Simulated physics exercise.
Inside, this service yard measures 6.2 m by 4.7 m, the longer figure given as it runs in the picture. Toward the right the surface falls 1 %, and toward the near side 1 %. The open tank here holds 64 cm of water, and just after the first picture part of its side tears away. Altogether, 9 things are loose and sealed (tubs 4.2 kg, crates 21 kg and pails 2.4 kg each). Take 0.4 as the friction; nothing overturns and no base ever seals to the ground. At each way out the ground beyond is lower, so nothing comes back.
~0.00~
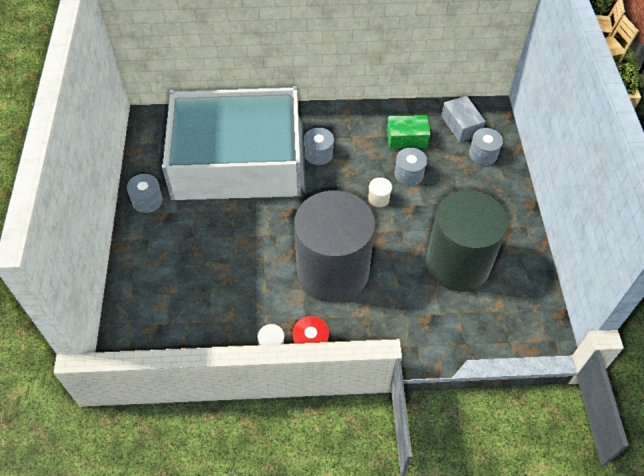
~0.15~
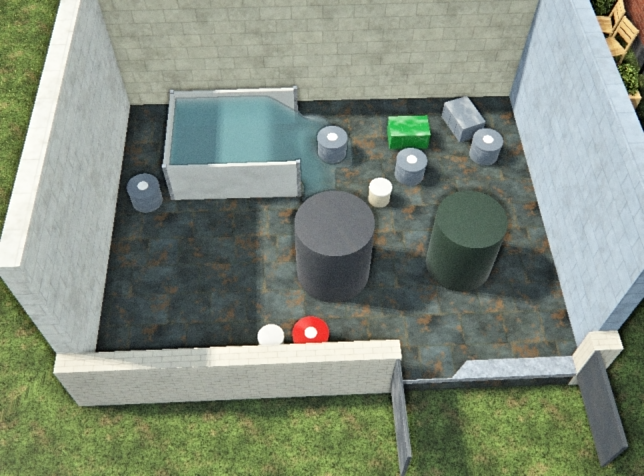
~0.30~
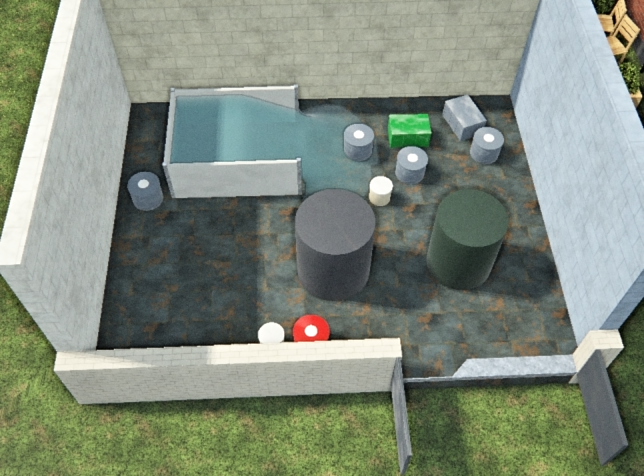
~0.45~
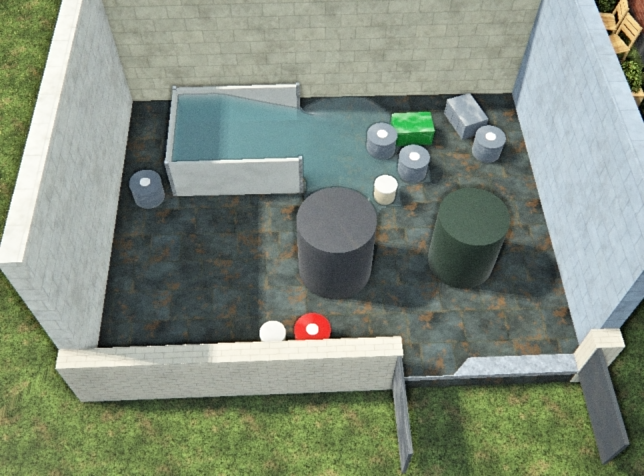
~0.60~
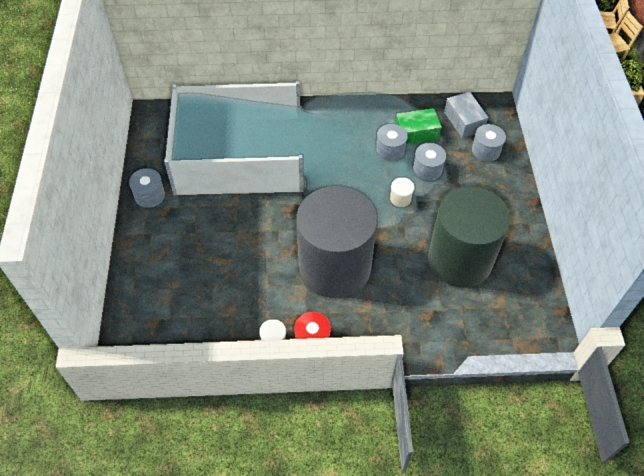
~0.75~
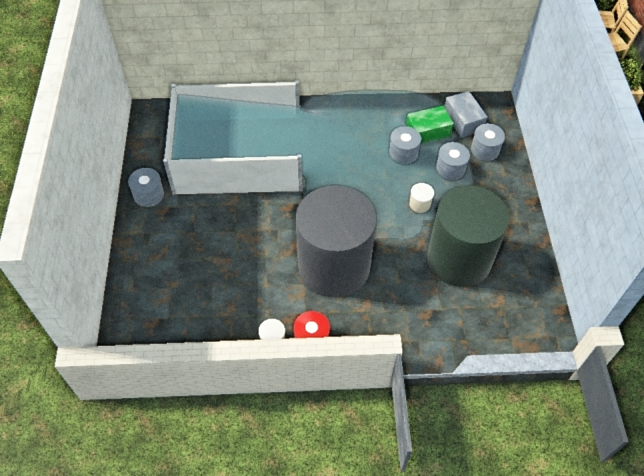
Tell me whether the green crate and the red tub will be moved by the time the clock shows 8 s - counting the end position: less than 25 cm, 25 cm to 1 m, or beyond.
The green crate ends up well away, the red tub shifts a short distance.
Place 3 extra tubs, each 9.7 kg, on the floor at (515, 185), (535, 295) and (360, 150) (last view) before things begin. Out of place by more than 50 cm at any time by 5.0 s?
Well, in that order it's higher, higher and higher.
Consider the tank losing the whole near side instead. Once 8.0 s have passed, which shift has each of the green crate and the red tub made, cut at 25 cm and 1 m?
Green crate: Roughly where it was; red tub: Washed well away.
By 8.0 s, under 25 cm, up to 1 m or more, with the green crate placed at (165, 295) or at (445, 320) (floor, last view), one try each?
One try each gives this: It remains roughly in place, then it remains roughly in place.
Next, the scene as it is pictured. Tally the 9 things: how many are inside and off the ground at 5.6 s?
The count is 1.
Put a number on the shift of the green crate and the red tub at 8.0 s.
About 200 and 50 centimetres.
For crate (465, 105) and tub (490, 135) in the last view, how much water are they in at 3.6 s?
Depth approx. 17 cm / 17 cm.
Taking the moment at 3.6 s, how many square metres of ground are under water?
I'd put it close to 18 m2.
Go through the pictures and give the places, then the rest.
The green crate at (409, 125) rests on the ground; the red tub at (311, 332) rests on the ground; 2.6 m2 under water; 0 of 9 have shifted, in the first frame.
The green crate at (409, 126), on the bottom; the red tub at (311, 333) rests on the ground; 3.4 m2 under water; 1 of 9 have shifted, in the second frame.
The green crate at (410, 124) rests on the ground; the red tub at (311, 331), on the bottom; 4.5 m2 under water; 1 of 9 have shifted, in the third frame.
The green crate at (413, 122), on the bottom; the red tub at (312, 329) rests on the ground; water covers 5.6 m2; 1 of 9 have shifted, in the fourth frame.
The green crate at (419, 120) rests on the ground, 11 cm from its start; the red tub at (312, 328), on the bottom; water covers 6.7 m2; 4 of 9 have shifted, in the fifth frame.
The green crate at (430, 119) rests on the ground, 30 cm from its start; the red tub at (311, 327) rests on the ground; 8.0 m2 under water; 4 of 9 have shifted, in the sixth frame.
After 1.6 s the green crate is near (491, 123), 1.2 m from its start, aground; the red tub is near (311, 327), 0.0 m from its start, aground; 0 of 9 are out; 3 afloat.
After 3.6 s the green crate is near (400, 206), 1.6 m from its start, aground; the red tub is near (311, 327), 0.0 m from its start, aground; 2 of 9 are out; 3 afloat.
After 5.6 s the green crate is near (378, 220), 1.9 m from its start, aground; the red tub is near (301, 322), 0.1 m from its start, aground; 4 of 9 are out; 1 afloat.
After 8.0 s the green crate is near (378, 220), 1.9 m from its start, aground; the red tub is near (292, 300), 0.5 m from its start, aground; 4 of 9 are out; 0 afloat.
